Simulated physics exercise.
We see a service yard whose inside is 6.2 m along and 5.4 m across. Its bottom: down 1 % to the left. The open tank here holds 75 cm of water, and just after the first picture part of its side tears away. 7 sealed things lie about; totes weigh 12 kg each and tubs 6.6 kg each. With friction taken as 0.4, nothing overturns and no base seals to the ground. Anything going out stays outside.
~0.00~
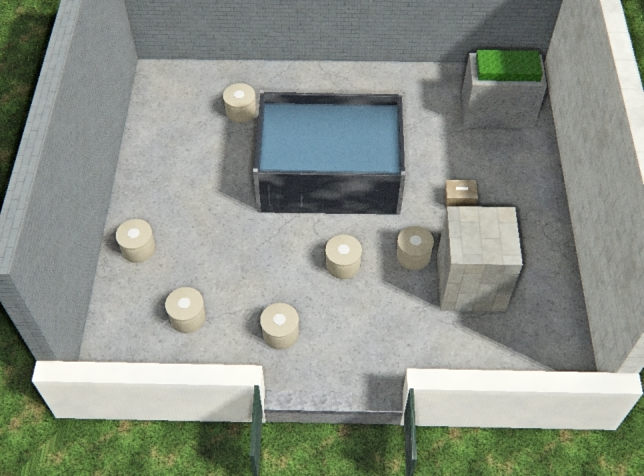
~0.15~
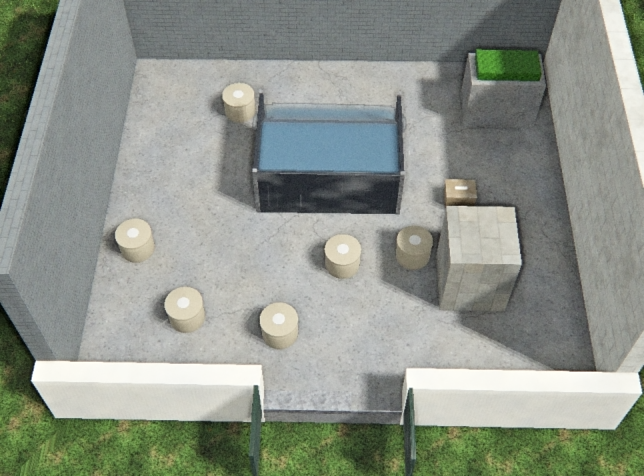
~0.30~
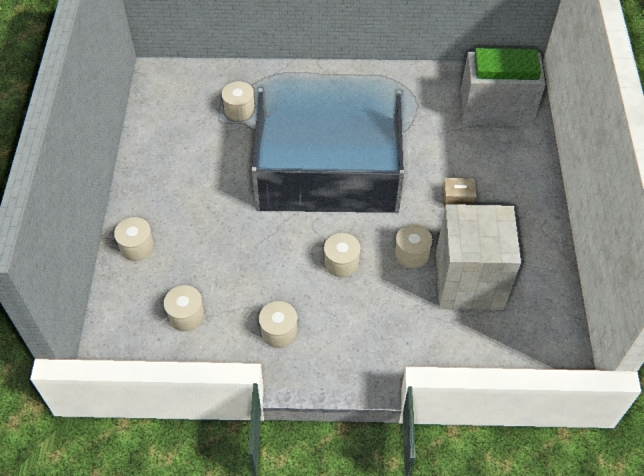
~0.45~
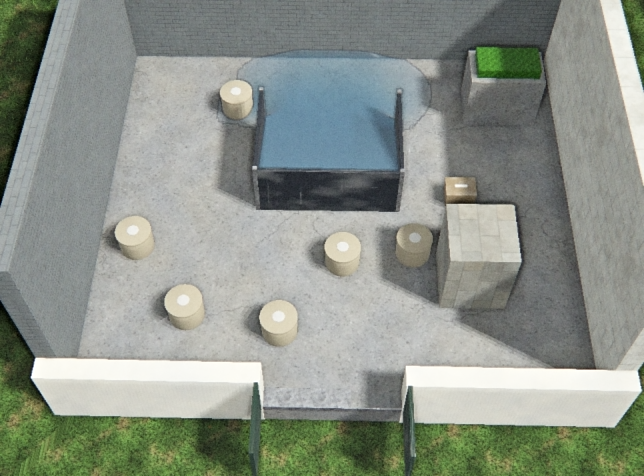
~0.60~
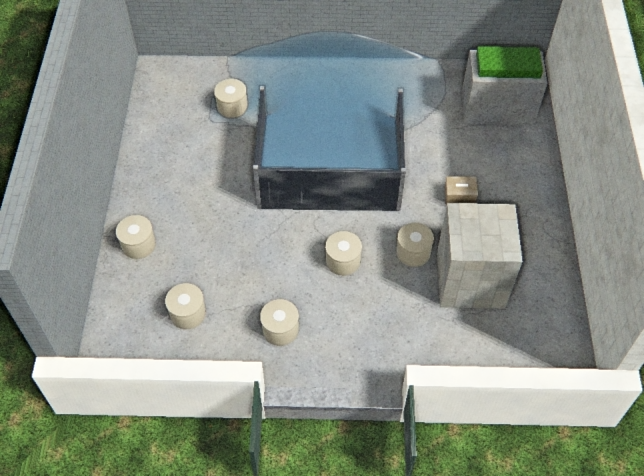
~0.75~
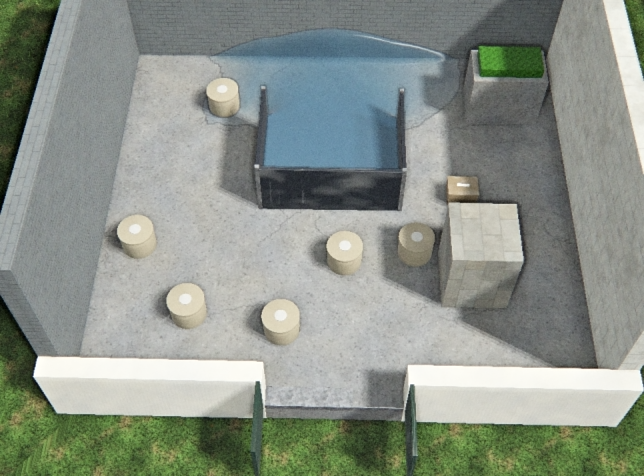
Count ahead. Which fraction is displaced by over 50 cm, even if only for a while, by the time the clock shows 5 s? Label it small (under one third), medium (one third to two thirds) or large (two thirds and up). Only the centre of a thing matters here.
Medium.
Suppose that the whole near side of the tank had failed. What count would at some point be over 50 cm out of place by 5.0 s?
So the tally would be 5.
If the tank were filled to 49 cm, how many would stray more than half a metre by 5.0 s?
Then 2.
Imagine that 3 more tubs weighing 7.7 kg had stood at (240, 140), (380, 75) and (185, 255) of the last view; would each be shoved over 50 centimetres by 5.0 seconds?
So it's stays below, then gets above, then gets above.
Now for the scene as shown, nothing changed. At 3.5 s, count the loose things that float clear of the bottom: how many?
At that point I count 0.
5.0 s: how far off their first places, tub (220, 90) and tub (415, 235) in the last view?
Taking them in turn, I get 300 cm for the first and 40 cm for the second.
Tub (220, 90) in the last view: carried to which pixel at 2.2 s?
Close to pixel (185, 126).
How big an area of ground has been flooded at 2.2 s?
Around 13 m2 of it.
After 1.1 s 1 of 7 are over 50 cm from their spots; 0 afloat.
After 2.2 s 1 of 7 are over 50 cm from their spots; 0 afloat.
After 3.5 s 2 of 7 are over 50 cm from their spots; 0 afloat.
After 5.0 s 3 of 7 are over 50 cm from their spots, and 3 have been at some point; 1 afloat.
